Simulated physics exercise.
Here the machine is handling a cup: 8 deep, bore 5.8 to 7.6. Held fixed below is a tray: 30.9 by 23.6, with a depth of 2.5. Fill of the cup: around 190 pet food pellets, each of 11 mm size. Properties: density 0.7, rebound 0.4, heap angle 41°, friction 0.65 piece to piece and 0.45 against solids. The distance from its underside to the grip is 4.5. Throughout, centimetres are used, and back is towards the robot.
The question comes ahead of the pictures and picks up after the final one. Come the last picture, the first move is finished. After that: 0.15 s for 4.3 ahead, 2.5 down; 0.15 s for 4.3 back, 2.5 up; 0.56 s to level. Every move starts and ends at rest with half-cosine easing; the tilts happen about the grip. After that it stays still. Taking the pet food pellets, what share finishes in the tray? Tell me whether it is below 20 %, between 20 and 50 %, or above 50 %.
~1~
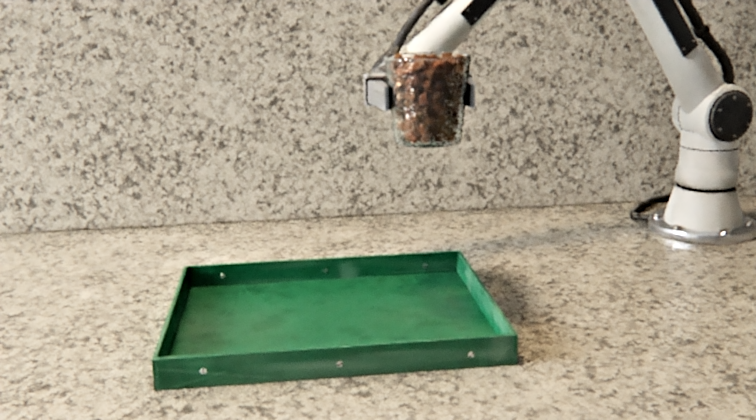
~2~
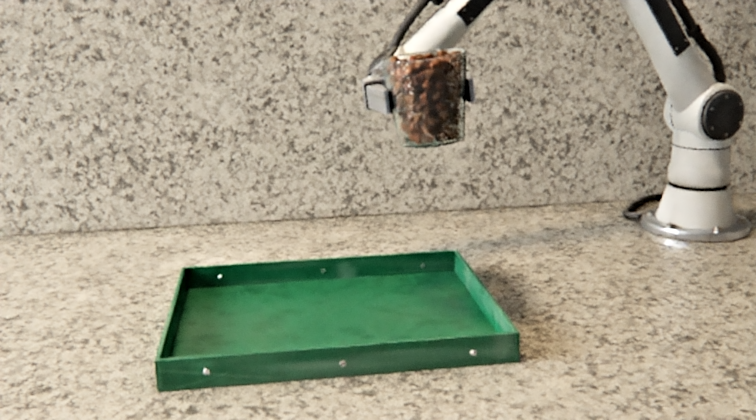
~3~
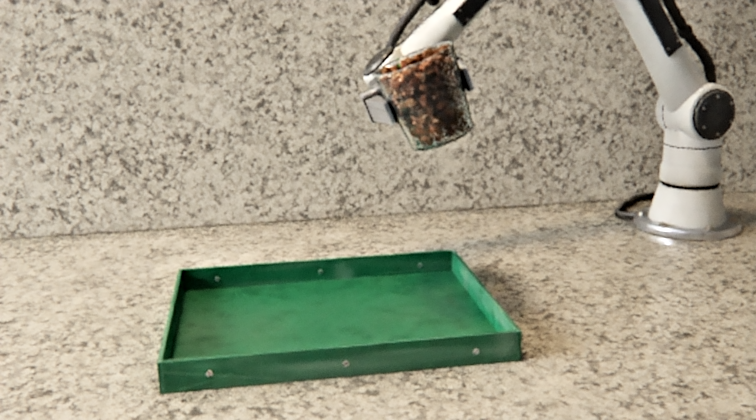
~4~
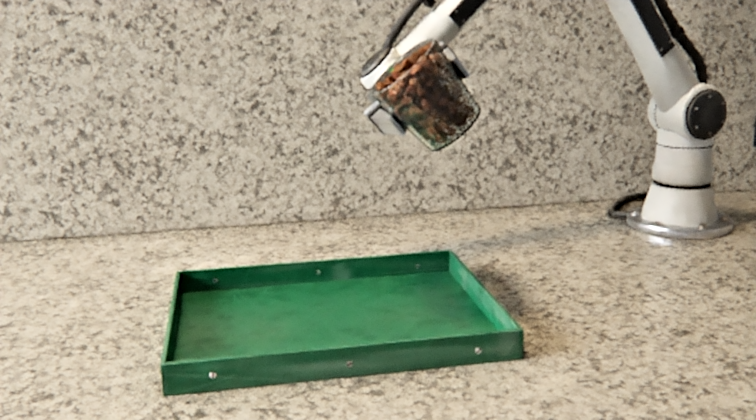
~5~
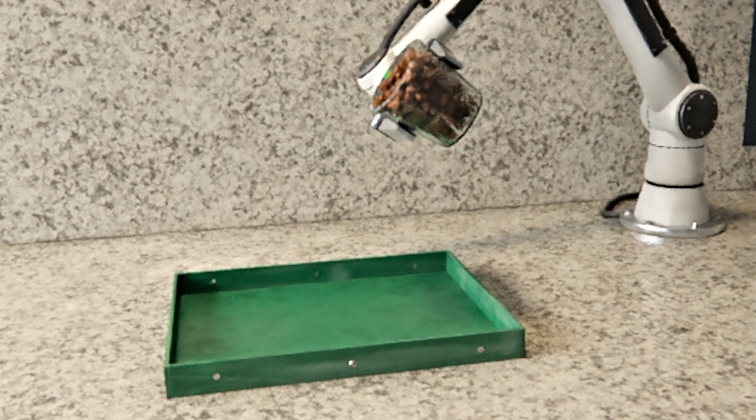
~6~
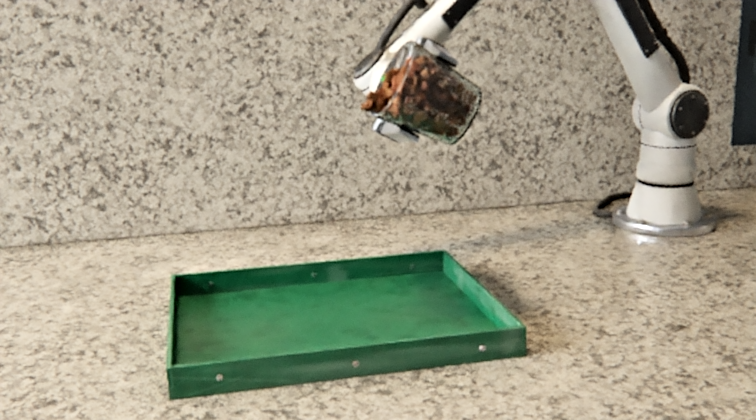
That share comes out below 20 %.
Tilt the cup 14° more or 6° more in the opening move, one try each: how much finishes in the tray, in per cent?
About 30 per cent for the first try and 20 per cent for the second.
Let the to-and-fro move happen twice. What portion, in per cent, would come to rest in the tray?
Probably about 15 in a hundred.
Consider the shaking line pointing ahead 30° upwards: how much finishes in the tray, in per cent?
Some 30 per cent.
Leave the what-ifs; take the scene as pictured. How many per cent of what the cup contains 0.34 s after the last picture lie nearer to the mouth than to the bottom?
Around 55 per cent of it.
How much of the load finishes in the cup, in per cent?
Around 90 in a hundred.
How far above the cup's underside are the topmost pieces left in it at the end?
8.5 cm.
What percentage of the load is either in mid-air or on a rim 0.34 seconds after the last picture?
Roughly 6 per cent.
Then, 0.34 s on, tilted 60° forward, highest piece 25 above the table; 171 in the cup, 9 in the tray, 12 in flight or on a rim.
Then, 0.69 s on, tilted 13° forward, highest piece 26 above the table; 170 in the cup, 22 in the tray.
Then, 1.06 s on, level, highest piece 26 above the table; 170 in the cup, 22 in the tray.
Then, 2.11 s on, level, highest piece 26 above the table; 170 in the cup, 22 in the tray.
In the end, 170 in the cup, 22 in the tray. That is 11 % in the tray.
